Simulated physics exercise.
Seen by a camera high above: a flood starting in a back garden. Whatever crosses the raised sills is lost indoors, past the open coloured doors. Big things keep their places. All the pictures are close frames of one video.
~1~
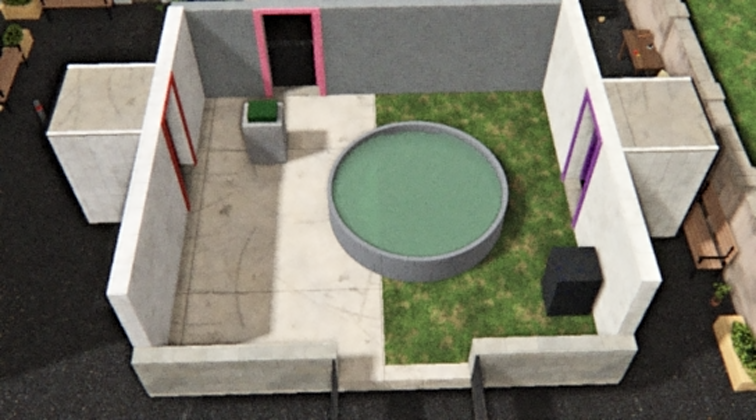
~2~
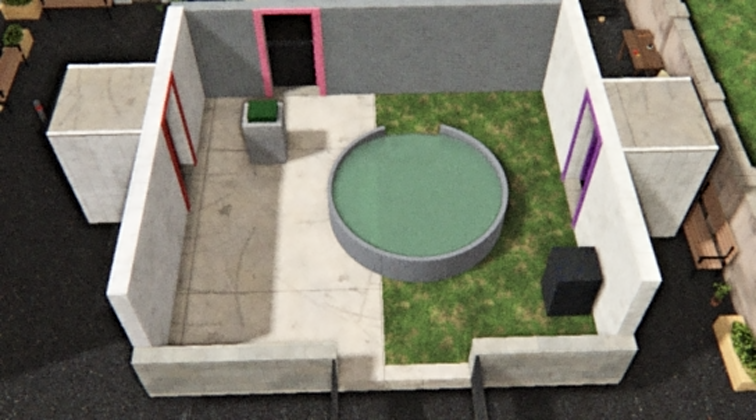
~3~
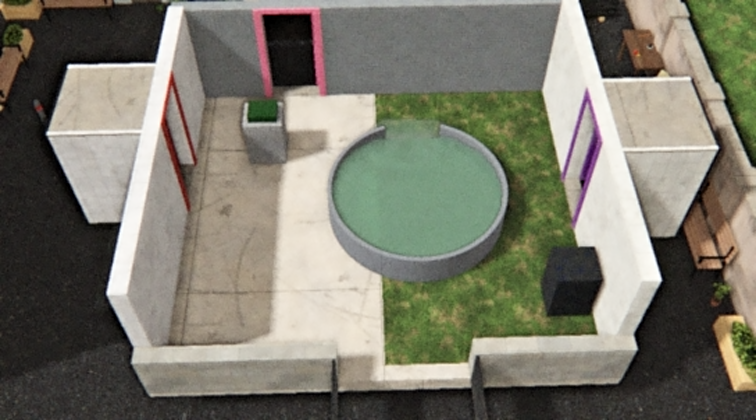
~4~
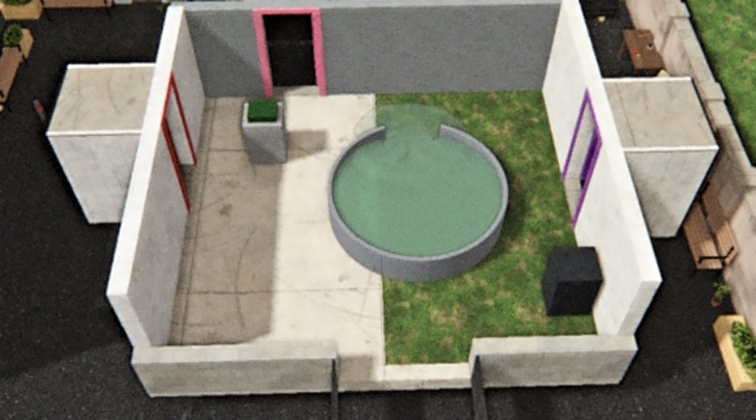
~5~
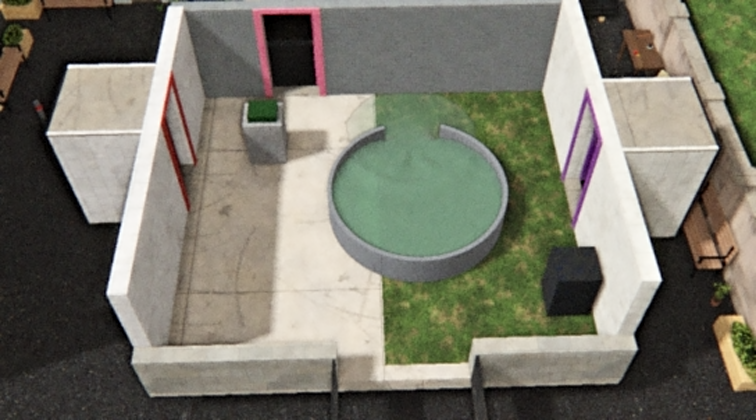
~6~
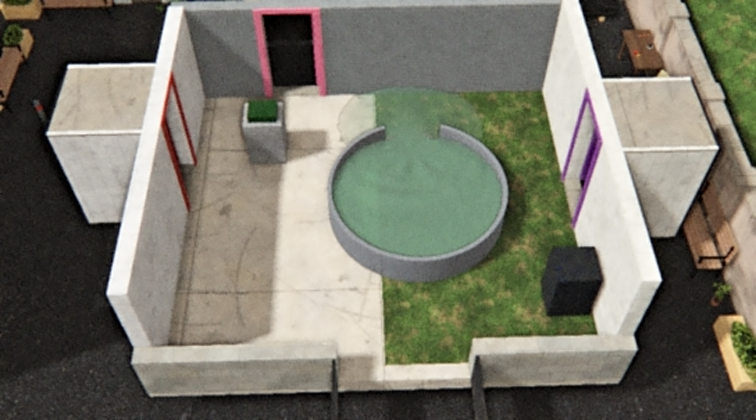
A walled back garden with a round tank of green water, a gap opening in its far side and water spreading outward.
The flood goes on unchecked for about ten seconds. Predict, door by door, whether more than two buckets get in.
The red door does not pass two; the pink door passes two; the purple door does not pass two.
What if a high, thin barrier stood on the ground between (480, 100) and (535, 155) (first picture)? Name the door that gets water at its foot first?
Looking at it, it's the pink door here.
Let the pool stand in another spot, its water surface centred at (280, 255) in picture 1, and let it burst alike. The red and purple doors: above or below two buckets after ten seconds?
I'd say red crosses the threshold and purple misses the threshold.
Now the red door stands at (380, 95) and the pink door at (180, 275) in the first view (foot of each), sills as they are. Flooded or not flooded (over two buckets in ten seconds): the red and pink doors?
Result - red door crosses the line, pink door does not reach it.
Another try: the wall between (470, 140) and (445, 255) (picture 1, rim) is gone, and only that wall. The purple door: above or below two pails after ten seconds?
Purple: Exceeds it.
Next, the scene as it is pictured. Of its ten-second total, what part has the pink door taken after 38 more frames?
It should be near 55 percent of the ten-second total.
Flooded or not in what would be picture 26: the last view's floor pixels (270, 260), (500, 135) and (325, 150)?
Same order as asked: Dry as before; drenched; drenched.
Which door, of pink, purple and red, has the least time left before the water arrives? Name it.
I say the door marked pink.
A moment on, water covers 15 % of the floor; the red door not reached, the pink door wet at the sill, nothing in, the purple door not reached.
Next, water covers 25 % of the floor; the red door not reached, the pink door under two buckets in, the purple door not reached.
Then, water covers 40 % of the floor; the red door wet at the sill, nothing in, the pink door over two buckets in, the purple door wet at the sill, nothing in.
Later, water covers 75 % of the floor; the red door wet at the sill, nothing in, the pink door over two buckets in, the purple door wet at the sill, nothing in.
In the end, water covers 100 % of the floor; the red door wet at the sill, nothing in, the pink door over two buckets in, the purple door wet at the sill, nothing in.
